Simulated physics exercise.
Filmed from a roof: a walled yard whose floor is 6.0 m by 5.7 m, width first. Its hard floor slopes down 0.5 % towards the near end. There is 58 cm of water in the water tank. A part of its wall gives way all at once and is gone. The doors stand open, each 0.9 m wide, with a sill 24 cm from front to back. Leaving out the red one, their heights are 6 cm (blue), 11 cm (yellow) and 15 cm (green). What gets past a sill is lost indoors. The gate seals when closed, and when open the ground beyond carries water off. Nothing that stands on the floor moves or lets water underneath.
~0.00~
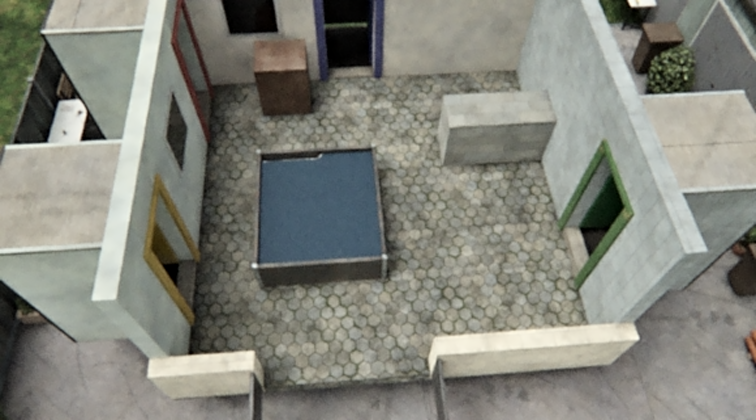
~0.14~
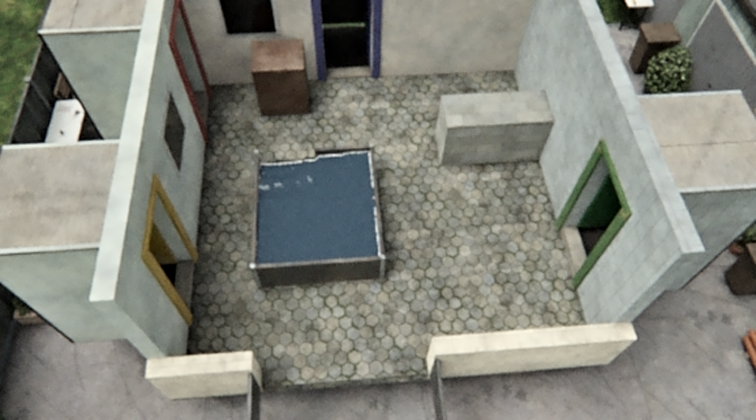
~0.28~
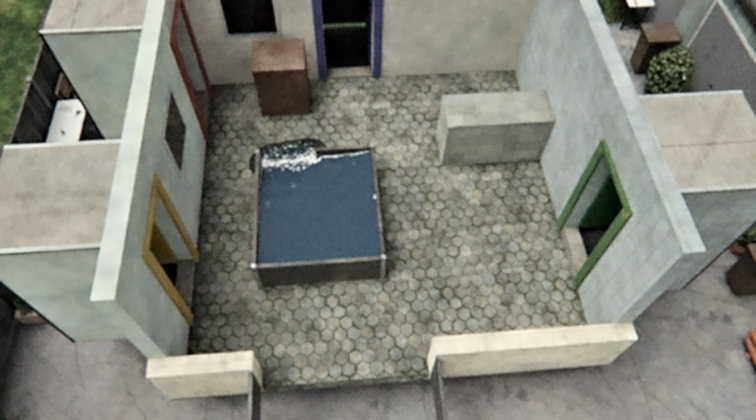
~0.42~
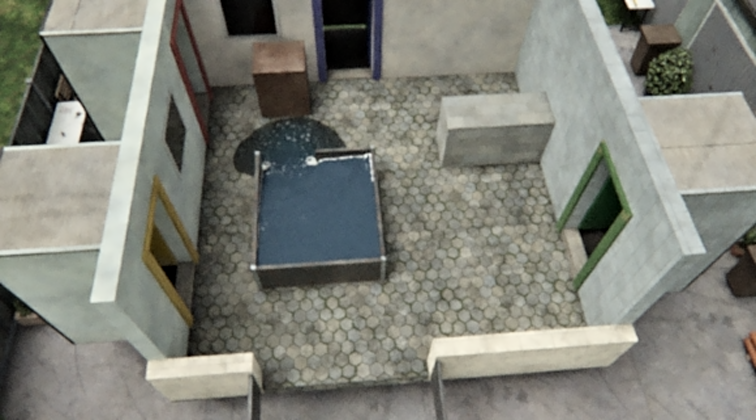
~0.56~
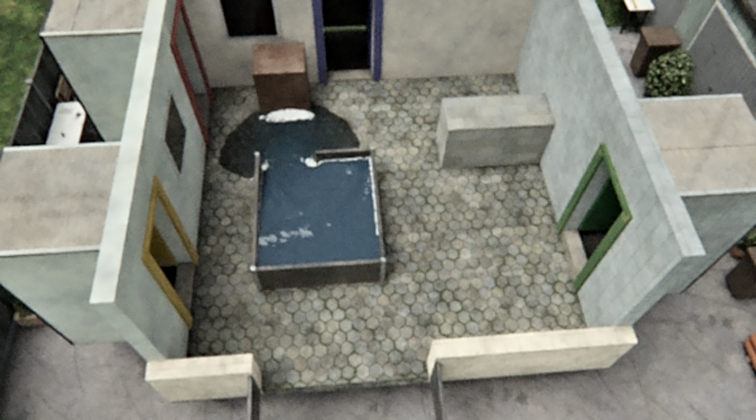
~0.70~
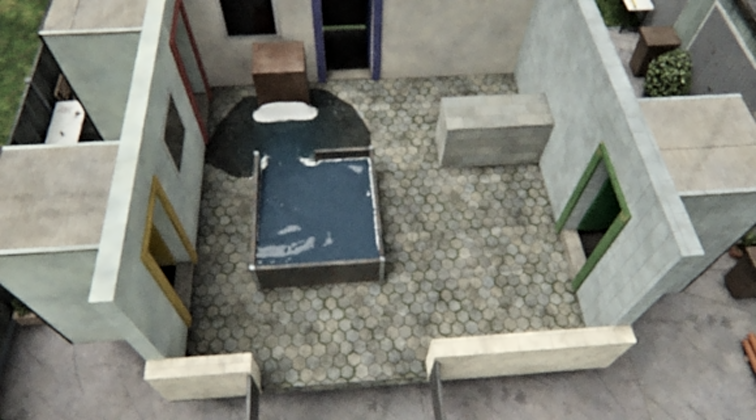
In a walled yard, water pours from a tank's far side and spreads around a brown box.
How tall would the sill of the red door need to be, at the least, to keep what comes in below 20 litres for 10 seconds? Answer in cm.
It would have to be roughly 29 cm high.
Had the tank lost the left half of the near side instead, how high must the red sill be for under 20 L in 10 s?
About 7.0 cm.
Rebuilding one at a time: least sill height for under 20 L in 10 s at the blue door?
About 12.0 cm at blue.
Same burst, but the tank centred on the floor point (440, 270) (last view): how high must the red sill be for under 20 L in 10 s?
Some 10.0 cm.
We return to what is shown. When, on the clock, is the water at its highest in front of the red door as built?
Near 2.6 s.
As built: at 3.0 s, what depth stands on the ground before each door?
Depths in cm: Blue 7, yellow 0, green 0, red 29.
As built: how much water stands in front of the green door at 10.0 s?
Roughly 0.0 cm deep.
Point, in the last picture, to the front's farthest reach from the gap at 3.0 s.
At about (512, 77).
After 1.4 s water covers 20 % of the floor, deepest (40 cm) near (211, 90); 28 cm at the red door, 0 litres in over its 25 cm sill.
After 3.0 s water covers 40 % of the floor, deepest (33 cm) near (208, 126); 29 cm at the red door, 34 litres in over its 25 cm sill.
After 10.0 s water covers 75 % of the floor, deepest (14 cm) near (211, 90); 12 cm at the red door, 43 litres in over its 25 cm sill.
At the red door as built, the water arrived by 0.9 s and peaked near 34 cm at 2.6 s.
With a sill of 25.5 cm, 40 litres would have come in within the 10 s; with 34.5 cm, 2 litres. So under 20 litres takes about 29 cm.
